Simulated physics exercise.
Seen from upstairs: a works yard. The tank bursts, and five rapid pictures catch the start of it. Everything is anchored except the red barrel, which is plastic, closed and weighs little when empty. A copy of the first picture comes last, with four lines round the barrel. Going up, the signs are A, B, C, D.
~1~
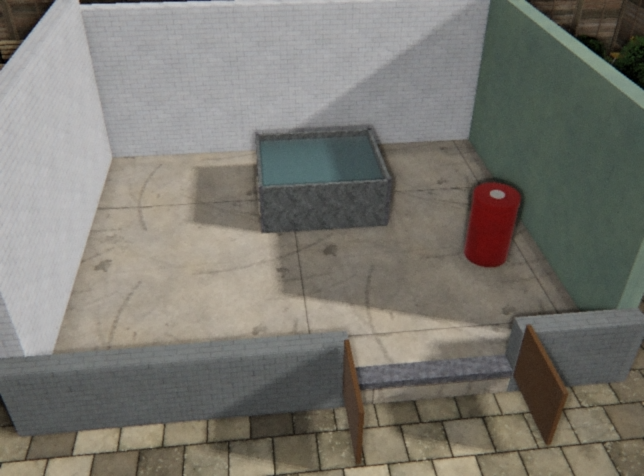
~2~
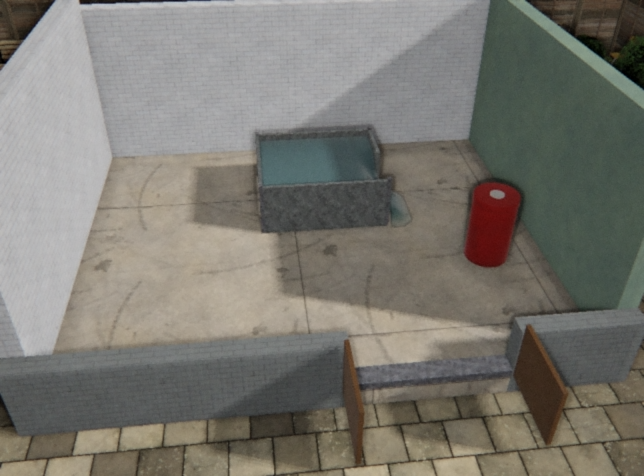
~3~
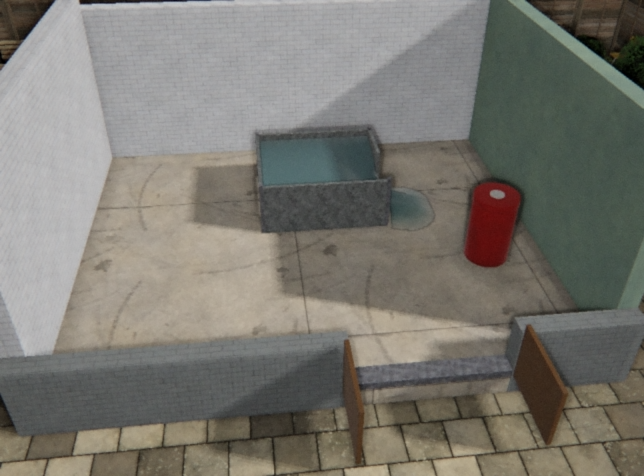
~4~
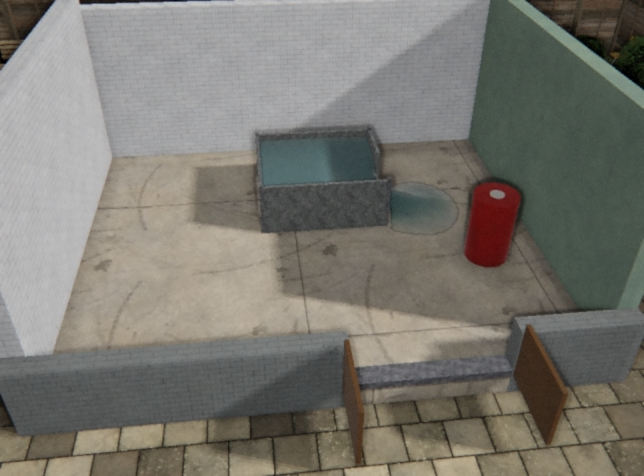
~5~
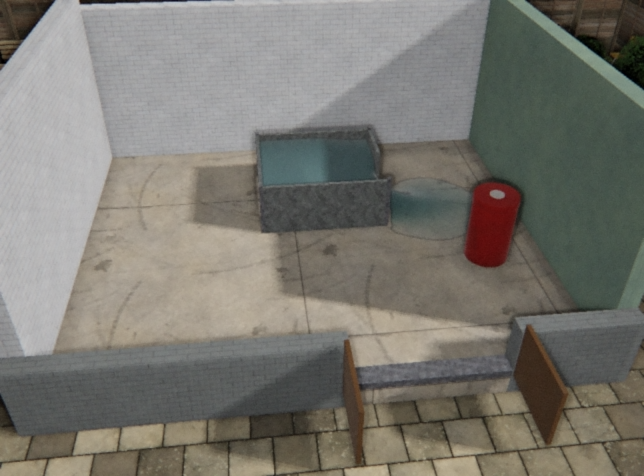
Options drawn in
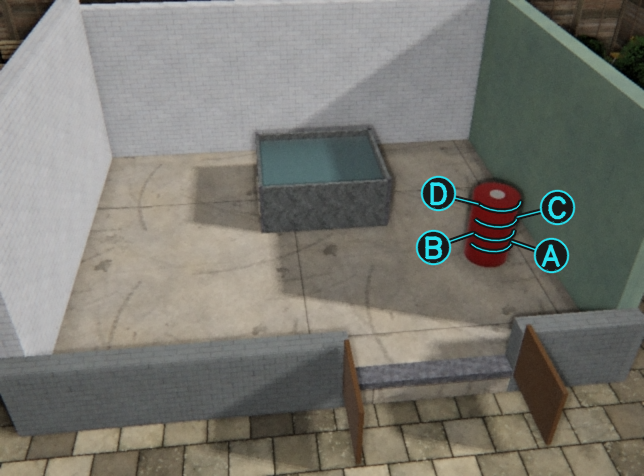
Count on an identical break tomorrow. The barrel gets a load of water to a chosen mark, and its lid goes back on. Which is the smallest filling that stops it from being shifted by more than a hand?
Level A just does it.
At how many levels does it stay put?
All of the four.
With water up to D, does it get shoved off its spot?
No, not at all.
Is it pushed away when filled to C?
No, not at all.
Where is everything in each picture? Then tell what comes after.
Lid of the red barrel at (497, 195); tank full, its middle at (319, 161); open gate at (431, 327).
Water covers 1 % of the ground and is seen nearest the barrel at (401, 215).
Water covers 2 % of the ground and is seen nearest the barrel at (417, 226).
Water covers 4 % of the ground and is seen nearest the barrel at (443, 224).
Lid of the red barrel at (497, 195); water covers 7 % of the ground and is seen nearest the barrel at (464, 228).
On the marked copy, A at (496, 251); B at (498, 240); C at (501, 227); D at (504, 211); from the bottom up A, B, C, D.
With A, it does not move.
With B, it does not move.
With C, it does not move.
With D, it does not move.
